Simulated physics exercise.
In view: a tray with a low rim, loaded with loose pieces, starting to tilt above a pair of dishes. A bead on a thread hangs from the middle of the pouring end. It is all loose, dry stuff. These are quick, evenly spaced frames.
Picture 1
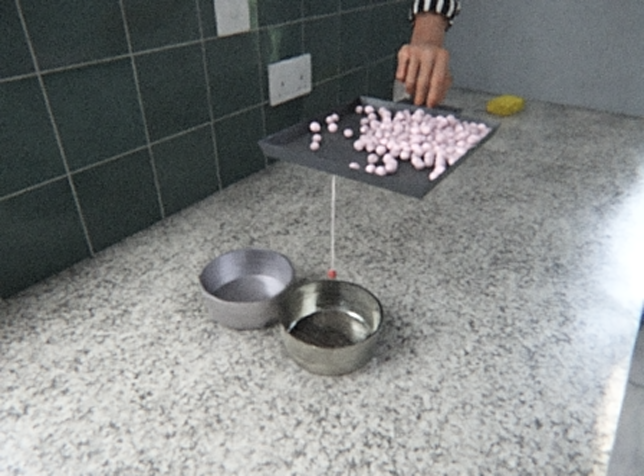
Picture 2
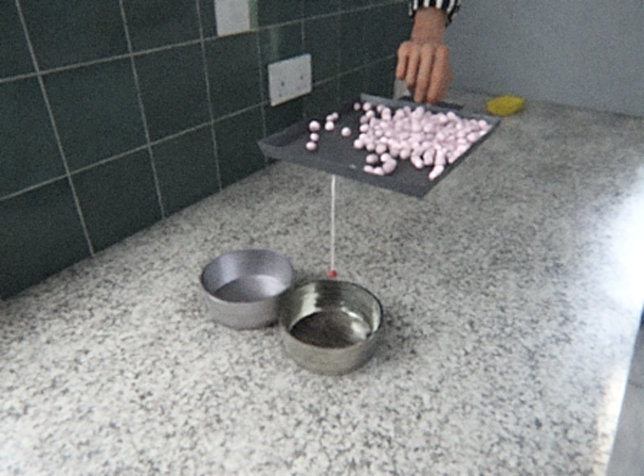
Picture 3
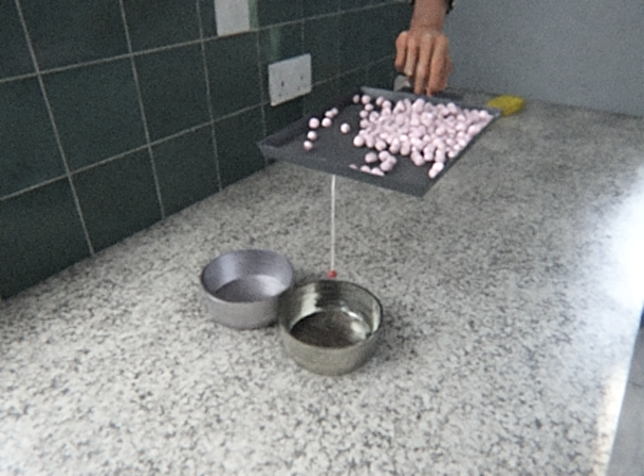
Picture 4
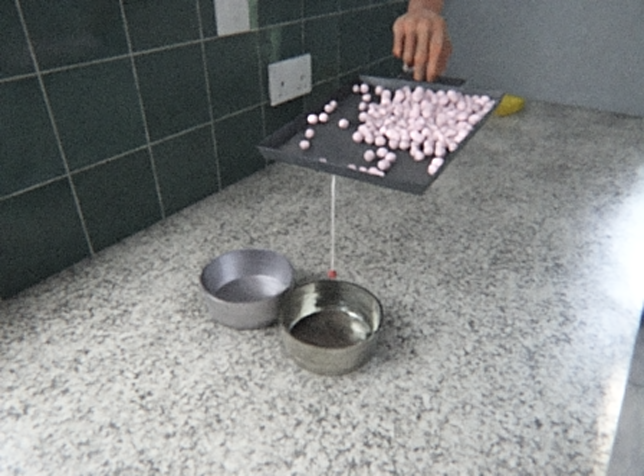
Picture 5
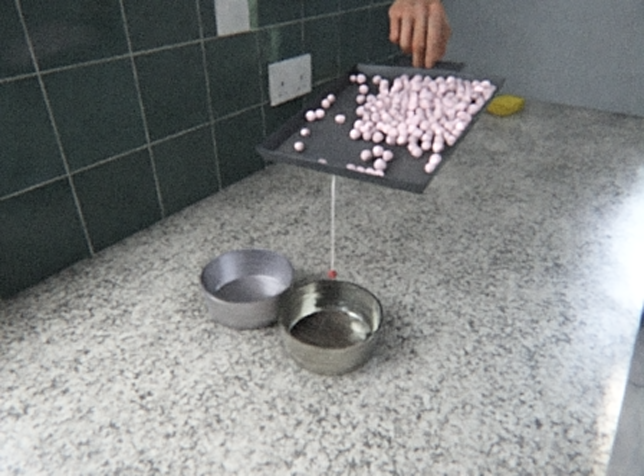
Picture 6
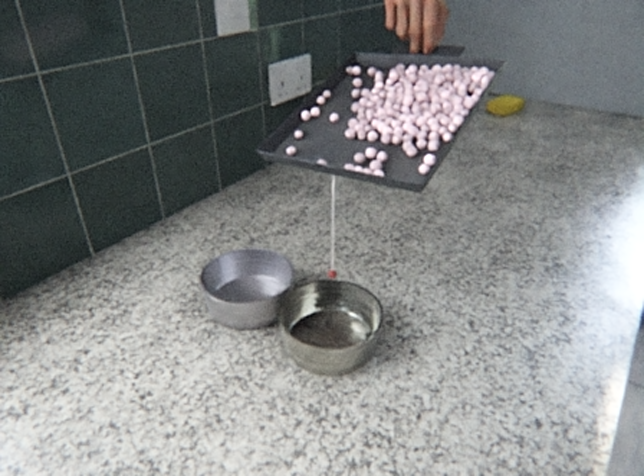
A hand raises the back of a dark tray, and pale pink balls start shifting.
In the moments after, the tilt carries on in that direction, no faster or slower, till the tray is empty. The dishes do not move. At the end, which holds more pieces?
More goes to the left dish.
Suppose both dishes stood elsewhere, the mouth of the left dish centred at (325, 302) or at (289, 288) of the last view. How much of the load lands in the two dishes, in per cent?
About 30 and 50 per cent.
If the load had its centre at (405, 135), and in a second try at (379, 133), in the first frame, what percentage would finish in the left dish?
About 50 and 60 per cent.
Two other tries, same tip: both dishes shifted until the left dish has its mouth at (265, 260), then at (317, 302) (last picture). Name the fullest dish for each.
First the left one, then left.
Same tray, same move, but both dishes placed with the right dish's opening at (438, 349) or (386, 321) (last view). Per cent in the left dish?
About 20 and 40 per cent.
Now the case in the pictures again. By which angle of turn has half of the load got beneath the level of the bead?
At some 75 degrees.
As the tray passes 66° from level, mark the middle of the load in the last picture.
Roughly at (287, 197).
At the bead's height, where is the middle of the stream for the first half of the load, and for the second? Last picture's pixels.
At about (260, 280), then at (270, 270).
Just after the last frame, tray tipped steeply; roughly half on the tray; about a tenth in the right dish; roughly a quarter in the left dish; just a few outside both; roughly a quarter in the air.
A moment on, tray tipped past a quarter turn; roughly a quarter in the right dish; roughly half in the left dish; about a tenth outside both; just a few in the air.
Further on, tray tipped past a quarter turn; roughly a quarter in the right dish; roughly half in the left dish; roughly a quarter outside both.
When it is over, tray tipped past a quarter turn; roughly a quarter in the right dish; roughly half in the left dish; roughly a quarter outside both.
